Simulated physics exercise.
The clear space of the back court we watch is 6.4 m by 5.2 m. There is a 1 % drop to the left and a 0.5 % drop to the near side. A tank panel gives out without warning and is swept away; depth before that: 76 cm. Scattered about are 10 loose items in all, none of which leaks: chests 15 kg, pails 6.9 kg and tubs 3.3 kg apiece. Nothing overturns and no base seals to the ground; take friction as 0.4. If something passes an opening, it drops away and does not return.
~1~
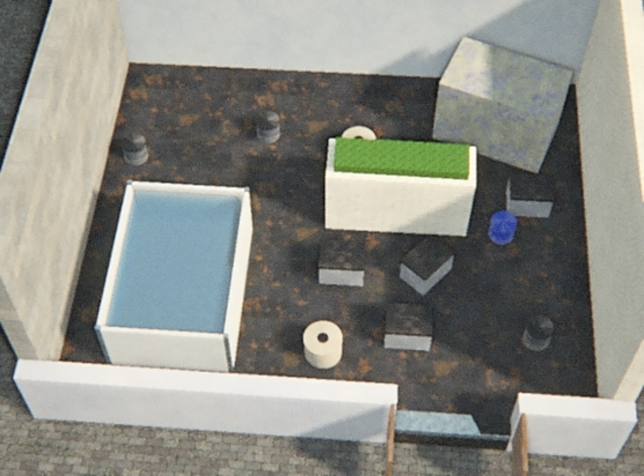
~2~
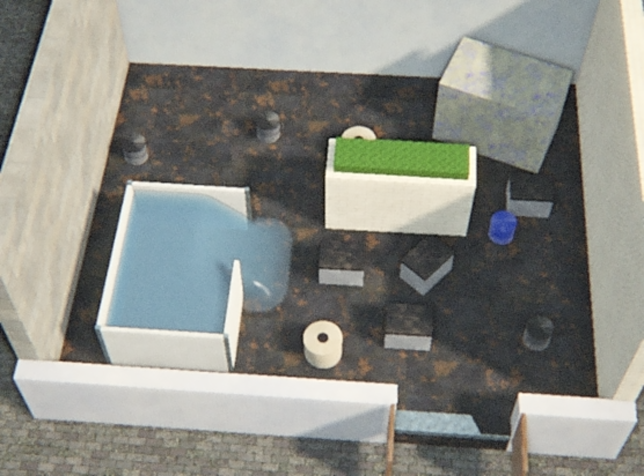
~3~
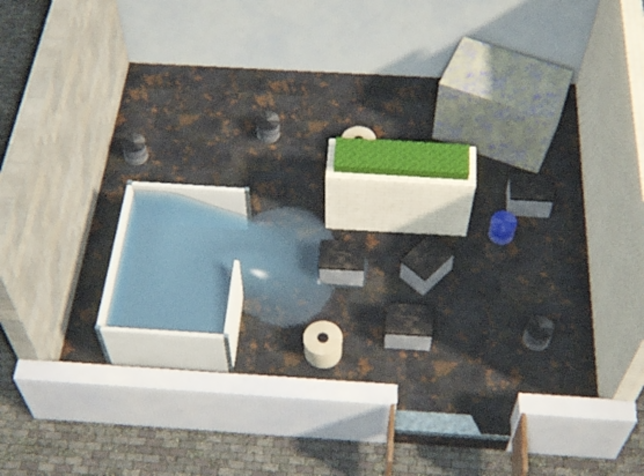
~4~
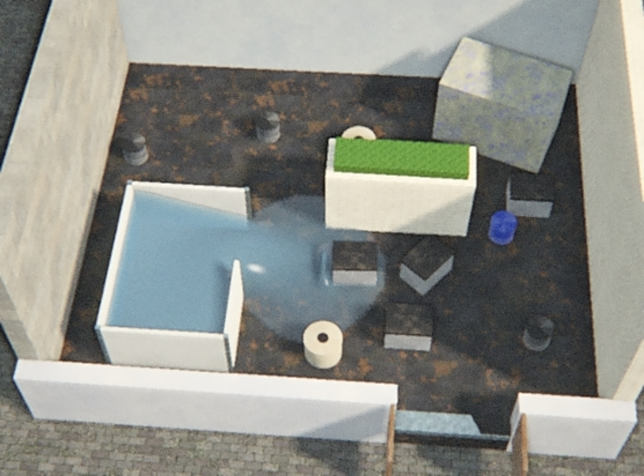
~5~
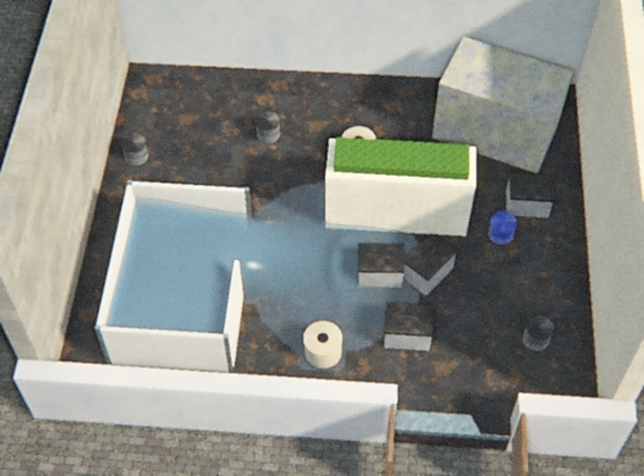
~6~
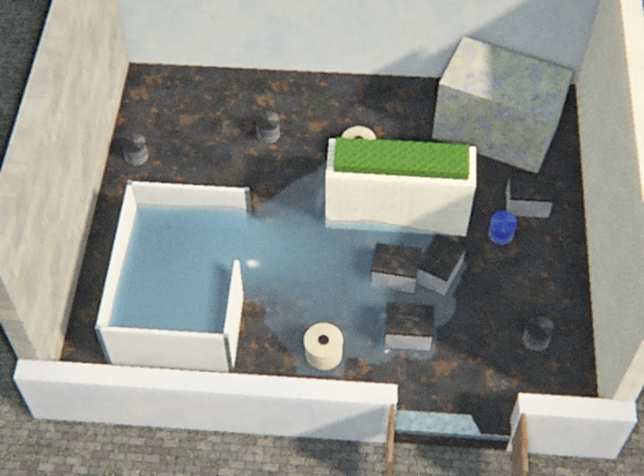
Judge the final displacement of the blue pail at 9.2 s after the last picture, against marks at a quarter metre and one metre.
Odds are it gets pushed way off.
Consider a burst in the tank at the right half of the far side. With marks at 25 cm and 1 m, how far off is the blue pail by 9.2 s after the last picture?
My answer is that the blue pail remains put.
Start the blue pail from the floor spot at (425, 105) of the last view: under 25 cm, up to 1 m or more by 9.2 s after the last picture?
By that time it covers a moderate distance.
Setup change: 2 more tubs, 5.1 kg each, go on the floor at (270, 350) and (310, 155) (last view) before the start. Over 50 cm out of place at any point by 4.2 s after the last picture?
Well, the first is lower and the second higher.
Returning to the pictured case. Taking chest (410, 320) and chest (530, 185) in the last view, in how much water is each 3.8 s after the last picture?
I'd put it at 11 cm and 4 cm respectively.
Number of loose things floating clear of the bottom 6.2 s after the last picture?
My tally comes to 6.
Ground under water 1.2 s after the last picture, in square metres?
19 m2.
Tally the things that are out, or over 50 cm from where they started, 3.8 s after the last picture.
Result: 7.
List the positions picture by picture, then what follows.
The first frame shows the blue pail at (504, 221), on the bottom; 2.8 m2 under water; 0 of 10 have shifted.
The second frame shows the blue pail at (504, 221), on the bottom; water covers 3.4 m2; 0 of 10 have shifted.
The third frame shows the blue pail at (504, 221) rests on the ground; water covers 4.3 m2; 0 of 10 have shifted.
The fourth frame shows the blue pail at (504, 221), on the bottom; 5.3 m2 under water; 1 of 10 have shifted.
The fifth frame shows the blue pail at (504, 221) rests on the ground; water covers 6.3 m2; 1 of 10 have shifted.
The sixth frame shows the blue pail at (504, 221) rests on the ground; water covers 7.2 m2; 2 of 10 have shifted.
Then, 1.2 s after the last picture the blue pail is near (546, 211), 0.6 m from its start, aground; 0 of 10 are out; 3 afloat.
Then, 3.8 s after the last picture the blue pail is near (573, 116), 2.0 m from its start, afloat; 0 of 10 are out; 6 afloat.
Then, 6.2 s after the last picture the blue pail is near (572, 117), 2.0 m from its start, afloat; 1 of 10 are out; 6 afloat.
Then, 9.2 s after the last picture the blue pail is near (572, 118), 2.0 m from its start, aground; 1 of 10 are out; 4 afloat.
